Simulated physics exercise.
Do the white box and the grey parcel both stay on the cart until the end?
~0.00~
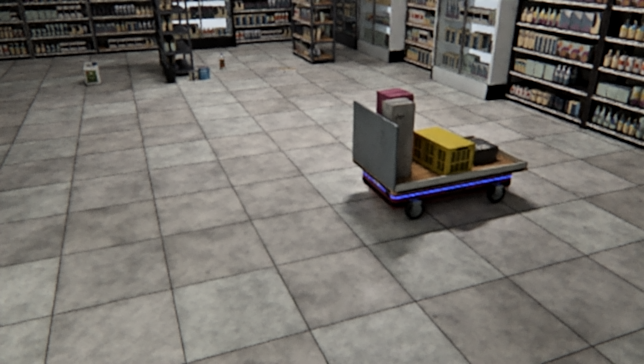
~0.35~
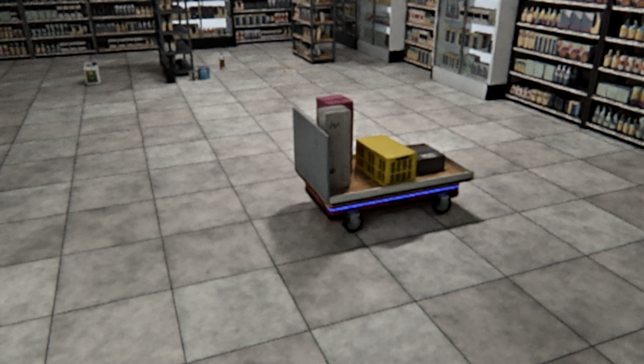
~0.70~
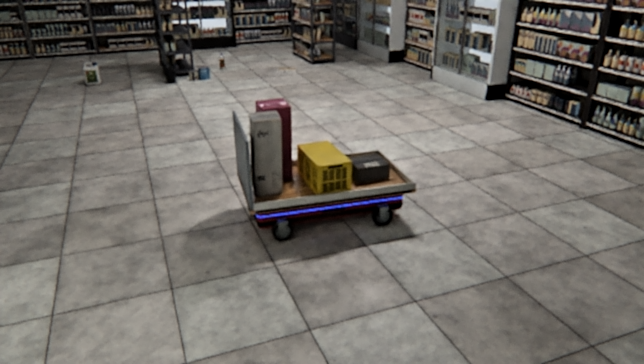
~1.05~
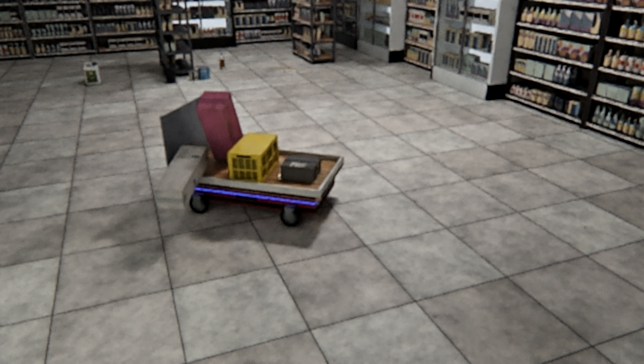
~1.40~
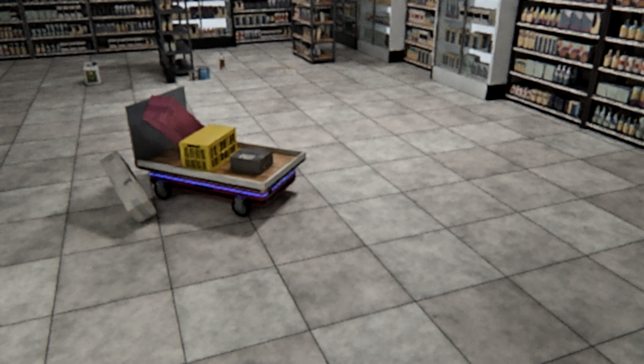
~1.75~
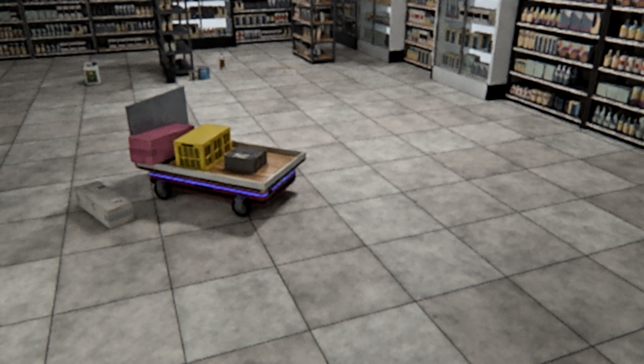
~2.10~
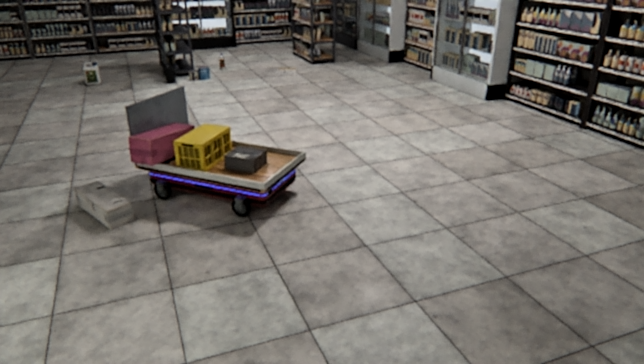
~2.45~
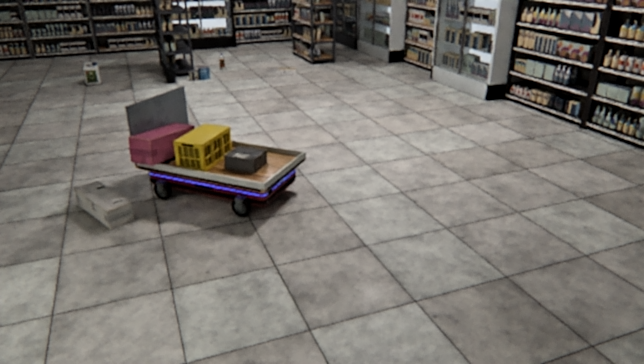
No, only the grey parcel is still aboard at the end. The white box falls off as the cart turns and ends up lying on the floor beside it.
The video shows a flat cart carrying boxes, a yellow crate and a grey parcel leftward across a tiled shop floor. As it turns, the tall white box tumbles off and the pink box topples onto the deck, while the crate and parcel stay aboard the stopped cart.
